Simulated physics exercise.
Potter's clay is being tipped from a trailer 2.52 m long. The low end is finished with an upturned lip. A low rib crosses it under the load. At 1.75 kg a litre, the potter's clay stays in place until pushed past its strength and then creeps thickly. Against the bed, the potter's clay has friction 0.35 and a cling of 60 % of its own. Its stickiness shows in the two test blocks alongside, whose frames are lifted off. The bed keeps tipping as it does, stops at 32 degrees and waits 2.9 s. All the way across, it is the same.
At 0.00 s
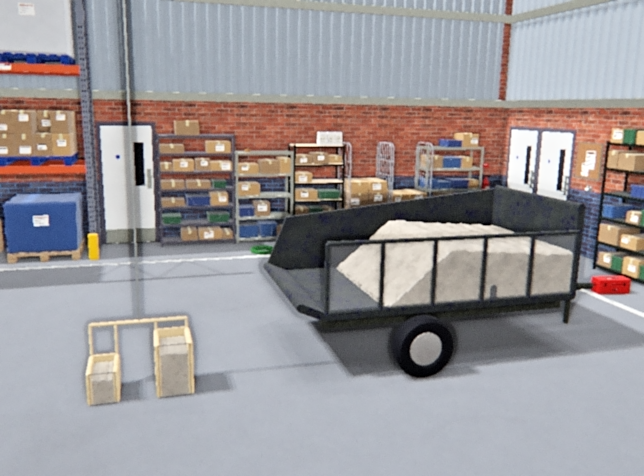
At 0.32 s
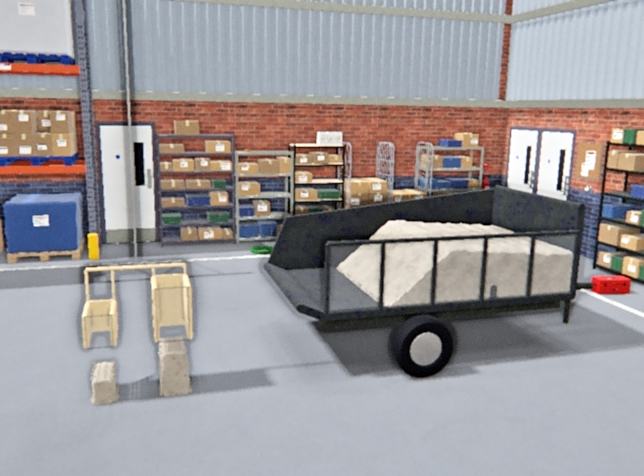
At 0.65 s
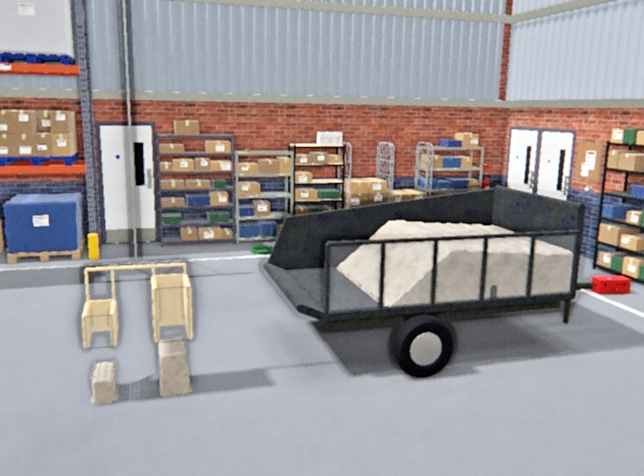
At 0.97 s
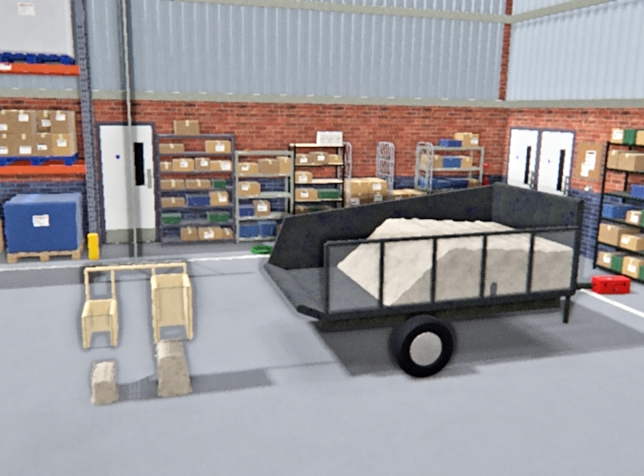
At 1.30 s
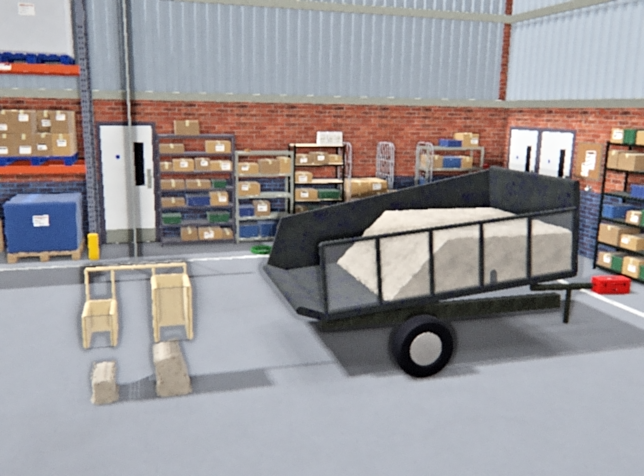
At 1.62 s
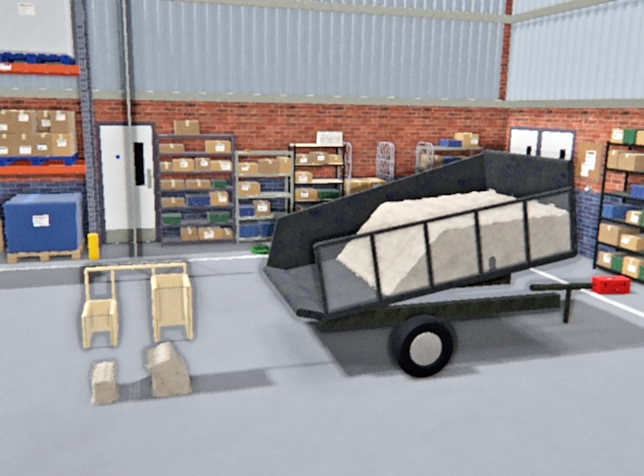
The video shows wooden moulds rising off two pale blocks on a warehouse floor, the taller block sagging slightly, before the dark trailer bed beside them gradually tilts, its right end lifting with a pale heap aboard.
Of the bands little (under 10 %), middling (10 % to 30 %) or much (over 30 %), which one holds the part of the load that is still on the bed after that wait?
The one that holds it is much.
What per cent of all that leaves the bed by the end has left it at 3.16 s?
It is about 0 %.
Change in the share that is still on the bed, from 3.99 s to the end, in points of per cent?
Near 40 %.
After 2.33 s, the tilt is 20 degrees and 100 % is on the bed.
After 3.16 s, the tilt is 31 degrees and 100 % is on the bed.
After 3.99 s, the tilt is 32 degrees and 88 % is on the bed.
After 4.83 s, the tilt is 32 degrees and 49 % is on the bed.
After 6.28 s, at the end, the tilt is 32 degrees and 46 % is on the bed.
